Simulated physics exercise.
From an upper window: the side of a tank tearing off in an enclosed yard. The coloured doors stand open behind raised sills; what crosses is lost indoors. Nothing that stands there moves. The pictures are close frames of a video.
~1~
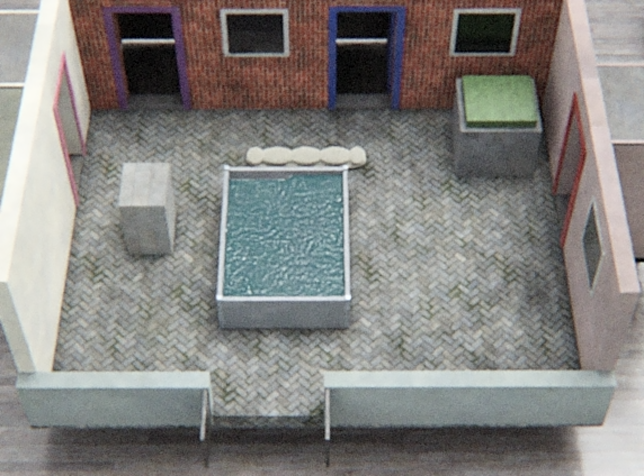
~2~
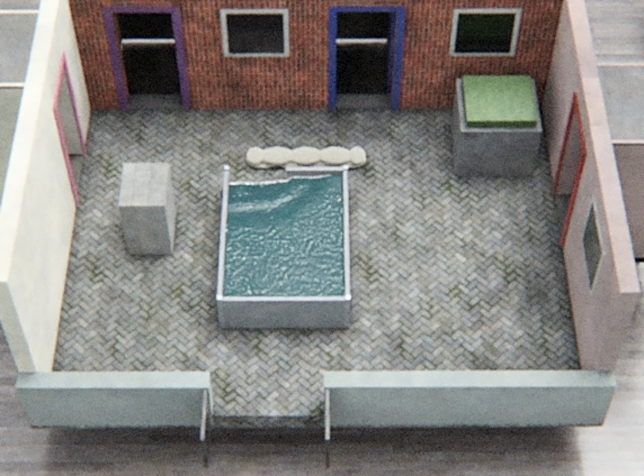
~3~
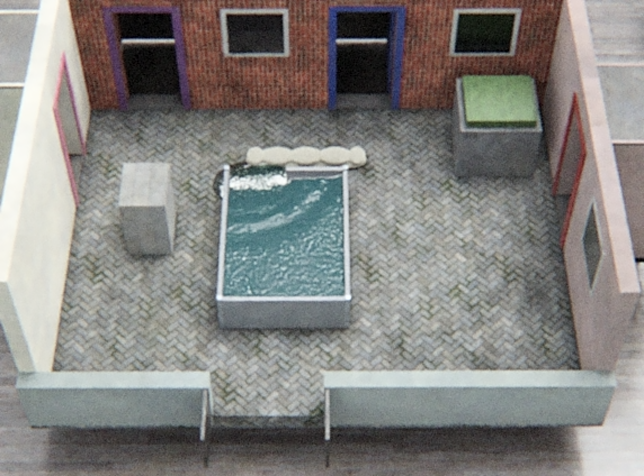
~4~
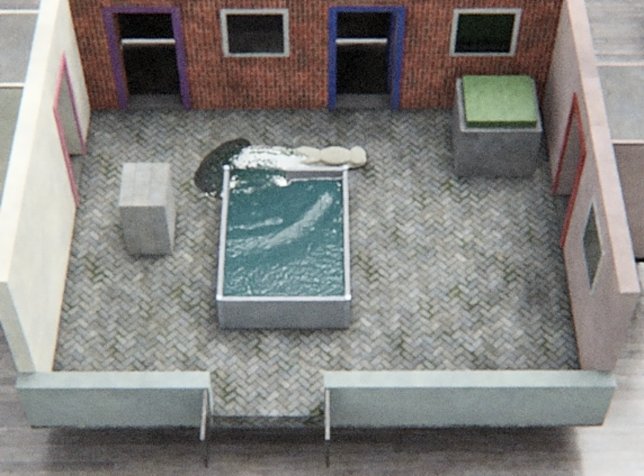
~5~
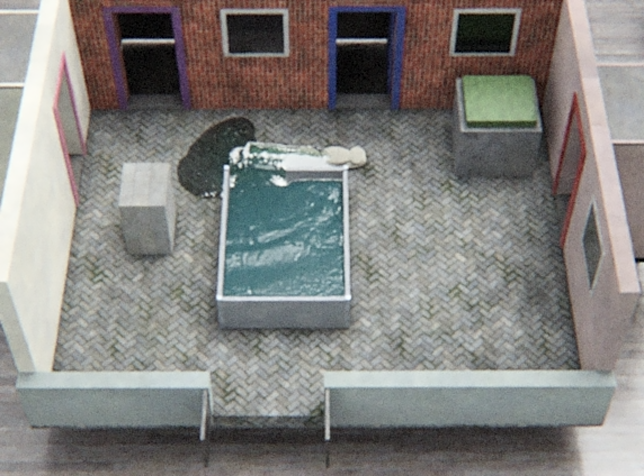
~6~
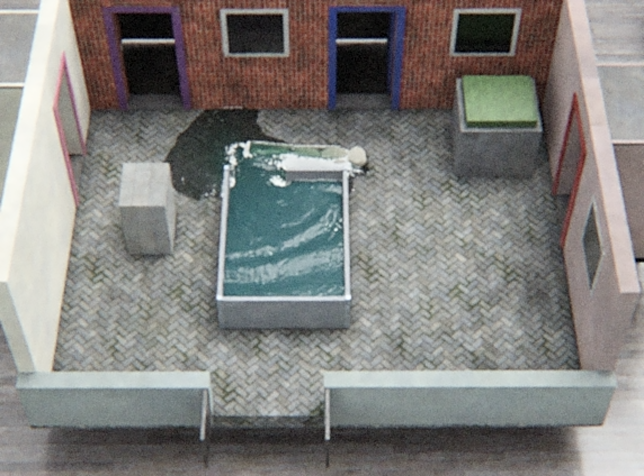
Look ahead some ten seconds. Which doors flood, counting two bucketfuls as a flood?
In the end: The pink door lets in a lot; the blue door admits no more than that; the purple door lets in a lot; the red door lets in a lot.
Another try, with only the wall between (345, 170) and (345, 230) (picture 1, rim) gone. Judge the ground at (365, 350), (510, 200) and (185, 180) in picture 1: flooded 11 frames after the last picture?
One after the other: Free of water, flooded, clear.
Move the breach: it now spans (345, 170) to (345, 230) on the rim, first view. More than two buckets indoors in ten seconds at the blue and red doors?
My reading: The blue one stays under; the red one goes over.
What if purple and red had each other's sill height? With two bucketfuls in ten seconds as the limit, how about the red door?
In short: The red door takes less.
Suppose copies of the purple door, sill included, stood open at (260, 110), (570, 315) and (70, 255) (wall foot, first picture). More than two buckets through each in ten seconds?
One after the other: Is over, keeps below it, lets less in.
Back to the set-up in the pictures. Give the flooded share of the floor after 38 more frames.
Close to 70 %.
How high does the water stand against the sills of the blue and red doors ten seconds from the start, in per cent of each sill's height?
Roughly 60 per cent, then 140 per cent.
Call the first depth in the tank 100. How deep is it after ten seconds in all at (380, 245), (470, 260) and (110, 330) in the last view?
Roughly 0, 4 and 6 per cent, in turn.
A moment on, water covers 20 % of the floor; the pink door not reached, the blue door not reached, the purple door under two buckets in, the red door not reached.
Next, water covers 30 % of the floor; the pink door wet at the sill, nothing in, the blue door wet at the sill, nothing in, the purple door over two buckets in, the red door not reached.
Then, water covers 50 % of the floor; the pink door under two buckets in, the blue door wet at the sill, nothing in, the purple door over two buckets in, the red door under two buckets in.
Later, water covers 70 % of the floor; the pink door over two buckets in, the blue door wet at the sill, nothing in, the purple door far over two buckets in, the red door over two buckets in.
In the end, water covers 90 % of the floor; the pink door over two buckets in, the blue door wet at the sill, nothing in, the purple door far over two buckets in, the red door far over two buckets in.
